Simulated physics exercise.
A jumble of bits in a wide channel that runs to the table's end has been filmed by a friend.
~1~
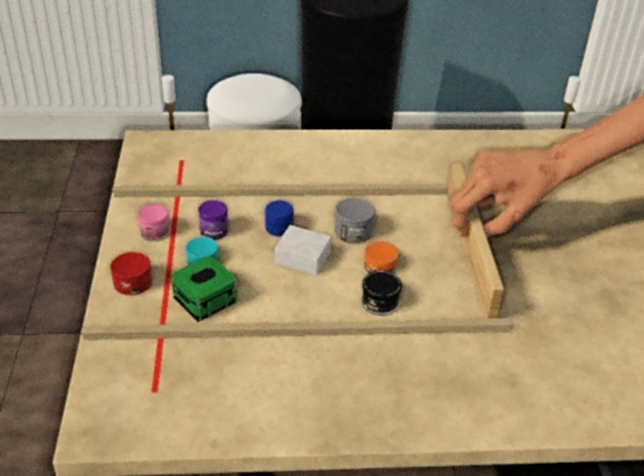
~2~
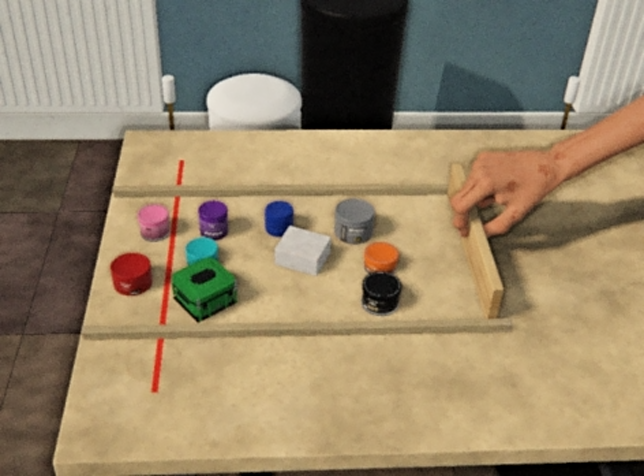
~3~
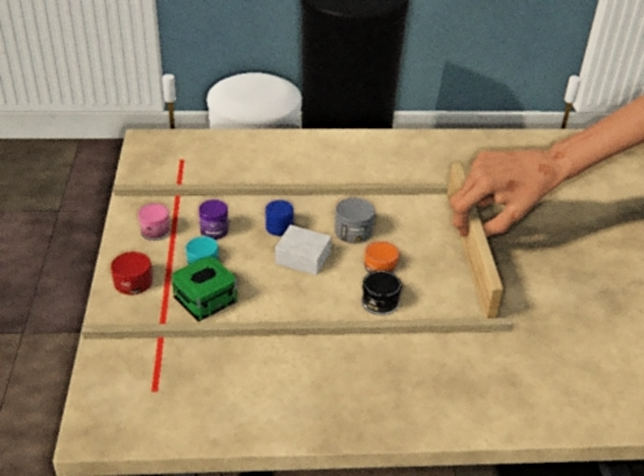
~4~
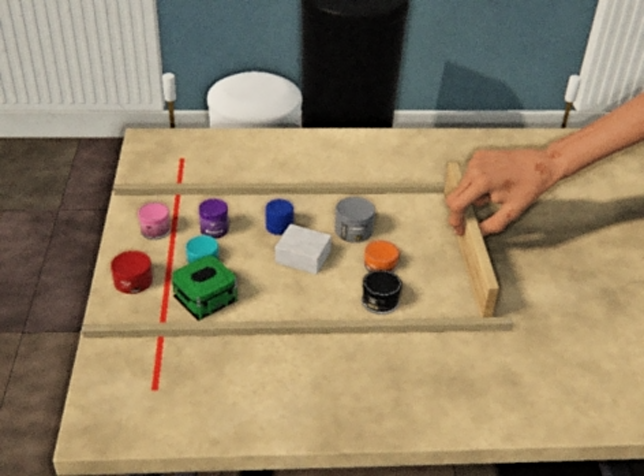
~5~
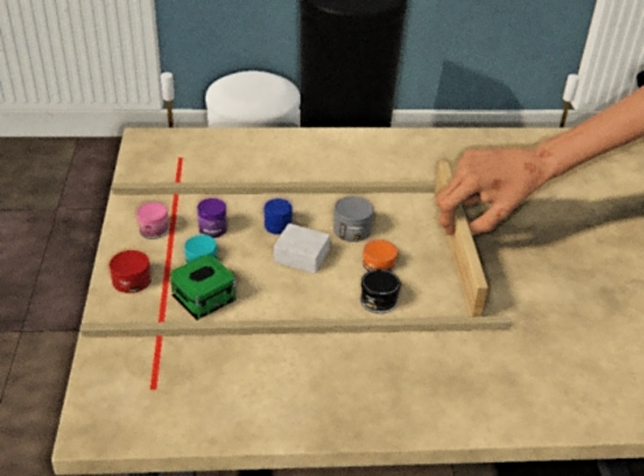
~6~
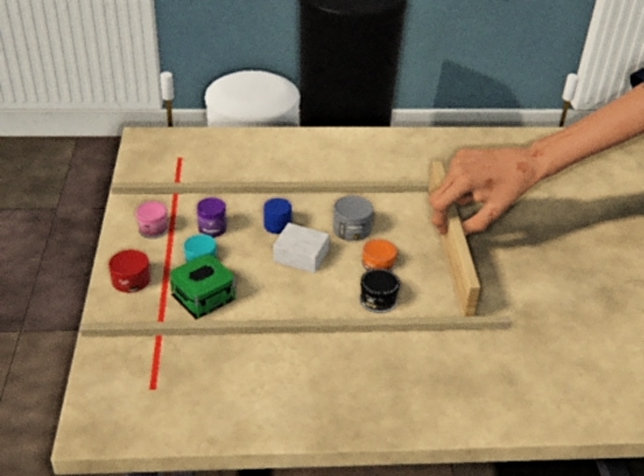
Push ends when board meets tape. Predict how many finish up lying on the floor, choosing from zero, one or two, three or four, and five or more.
My prediction is one or two.
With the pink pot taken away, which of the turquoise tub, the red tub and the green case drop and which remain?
The turquoise tub holds on, the red tub drops off, the green case does not fall.
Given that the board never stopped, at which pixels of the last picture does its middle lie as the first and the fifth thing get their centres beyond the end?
At (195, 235) for the first, at (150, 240) for the fifth.
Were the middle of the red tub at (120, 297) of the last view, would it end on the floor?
Outcome - red tub: Off.
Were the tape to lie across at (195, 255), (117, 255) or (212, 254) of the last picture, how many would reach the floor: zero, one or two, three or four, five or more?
Place by place: Zero, then 5 or more, then none at all.
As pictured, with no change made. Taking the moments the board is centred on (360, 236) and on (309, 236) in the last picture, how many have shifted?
It comes to 3 for the first spot, 5 for the other.
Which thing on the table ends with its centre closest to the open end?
Green case.
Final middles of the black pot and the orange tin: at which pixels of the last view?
Black pot at about (142, 300), orange tin at about (149, 265).
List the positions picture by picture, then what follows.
In the first frame, red tub (132, 274); pink pot (154, 223); turquoise tub (202, 253); board (473, 237); tape (170, 258).
In the second frame, pink pot (154, 223); board (473, 237).
In the third frame, turquoise tub (202, 253); orange tin (381, 259).
In the fourth frame, red tub (132, 272); purple tub (214, 219).
In the fifth frame, pink pot (153, 220); grey tub (353, 219).
In the sixth frame, red tub (130, 271); pink pot (152, 220); turquoise tub (200, 251); board (451, 235); tape (169, 255).
A little later, none off yet; red tub at rest near (130, 271); pink pot at rest near (152, 220); turquoise tub at rest near (200, 251).
Next, none off yet; red tub shifted a little near (113, 267); pink pot shifted a little near (136, 219); turquoise tub shifted well along near (148, 261).
When it is over, the number that fall off is one or two; down, pink pot and red tub.
